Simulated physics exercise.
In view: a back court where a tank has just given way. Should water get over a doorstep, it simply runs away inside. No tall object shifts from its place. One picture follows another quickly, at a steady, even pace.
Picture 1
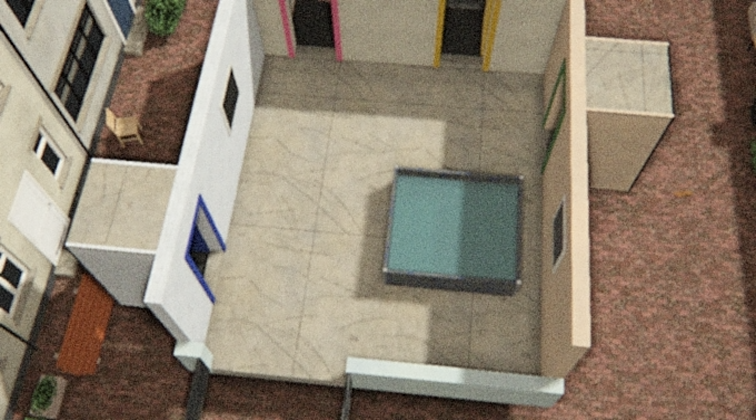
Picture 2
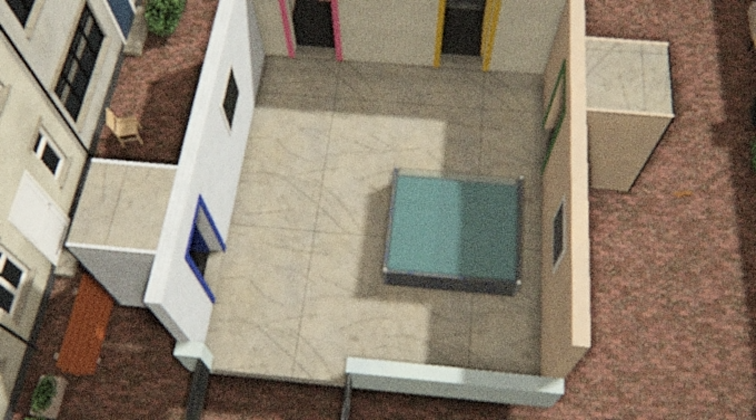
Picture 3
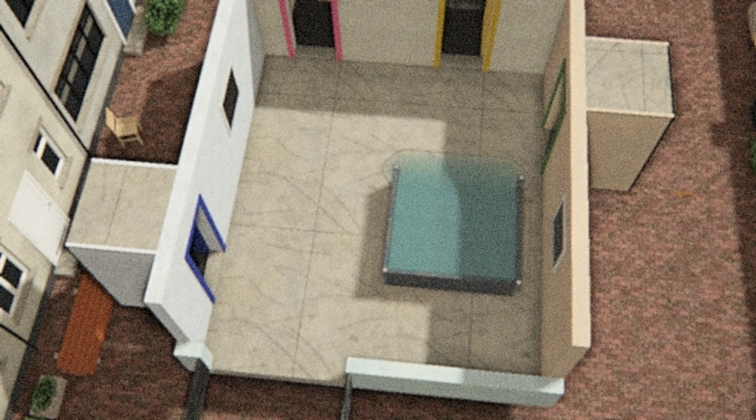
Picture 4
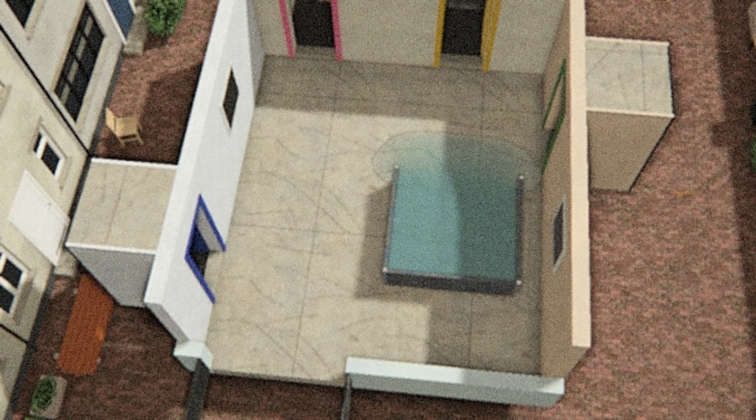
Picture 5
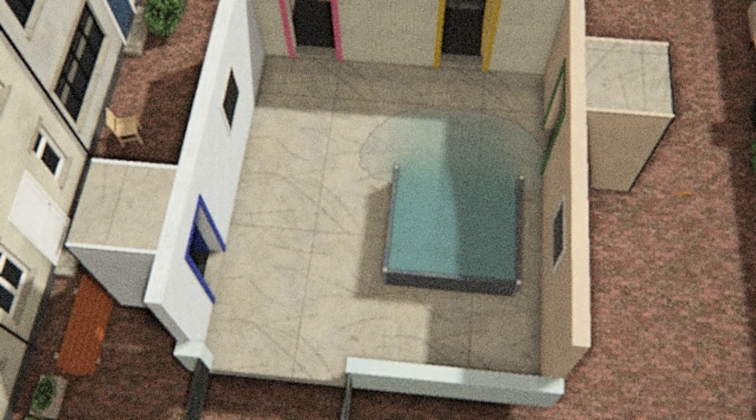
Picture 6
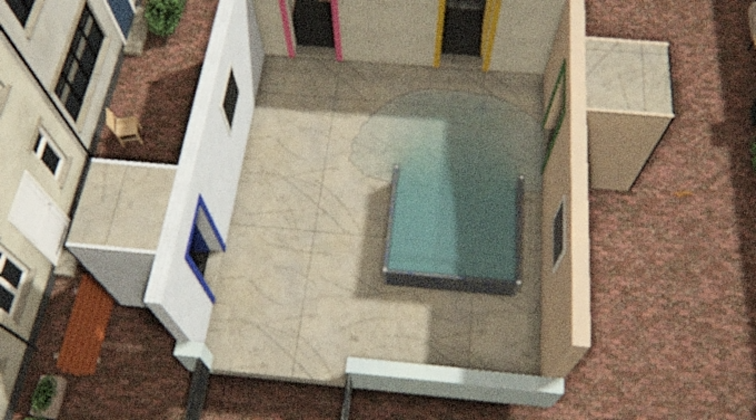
The clip opens on a walled court seen from above, with still, teal water filling a rectangular tank near the right wall. Water then pours out through the tank's far side, spreading across the pale floor in a thin, rounded sheet that widens toward the doorways and the right wall.
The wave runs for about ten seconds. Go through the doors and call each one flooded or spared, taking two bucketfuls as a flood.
Pink door: Flooded, green door: Flooded, yellow door: Flooded, blue door: Spared.
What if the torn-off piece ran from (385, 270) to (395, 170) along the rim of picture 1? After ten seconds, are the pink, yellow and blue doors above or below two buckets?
Pink: Crosses the line; yellow: Falls short; blue: Crosses the line.
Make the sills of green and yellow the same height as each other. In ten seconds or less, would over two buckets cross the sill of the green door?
Reading for the green door: It admits less.
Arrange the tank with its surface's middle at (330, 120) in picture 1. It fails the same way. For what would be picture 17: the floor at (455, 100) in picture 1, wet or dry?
Soaked there.
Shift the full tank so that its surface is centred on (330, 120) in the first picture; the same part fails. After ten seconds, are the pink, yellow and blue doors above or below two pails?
My answer is that the pink door ends up above, the yellow door ends up beneath and the blue door ends up beneath.
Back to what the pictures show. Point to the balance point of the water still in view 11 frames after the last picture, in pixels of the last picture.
Around (448, 152).
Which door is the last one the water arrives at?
That is the blue door.
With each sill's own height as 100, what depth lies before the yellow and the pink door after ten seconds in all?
Some 20 percent and then some 110 percent.
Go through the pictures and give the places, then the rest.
Still water in the tank at (455, 225), in the first picture.
The front is at (392, 180), out from the gap on the tank's far side, in the second picture.
The front is at (387, 169), out from the gap on the tank's far side, in the third picture.
The front is at (379, 158), out from the gap on the tank's far side, in the fourth picture.
The front is at (382, 129), out from the gap on the tank's far side, in the fifth picture.
Water pours out on the tank's far side and has run to (410, 96), in the sixth picture.
A moment on, water covers 30 % of the floor; the pink door not reached, the green door wet at the sill, nothing in, the yellow door over two buckets in, the blue door not reached.
Next, water covers 35 % of the floor; the pink door wet at the sill, nothing in, the green door under two buckets in, the yellow door far over two buckets in, the blue door not reached.
Then, water covers 40 % of the floor; the pink door under two buckets in, the green door under two buckets in, the yellow door far over two buckets in, the blue door not reached.
Later, water covers 75 % of the floor; the pink door over two buckets in, the green door over two buckets in, the yellow door far over two buckets in, the blue door wet at the sill, nothing in.
In the end, water covers 90 % of the floor; the pink door over two buckets in, the green door over two buckets in, the yellow door far over two buckets in, the blue door wet at the sill, nothing in.
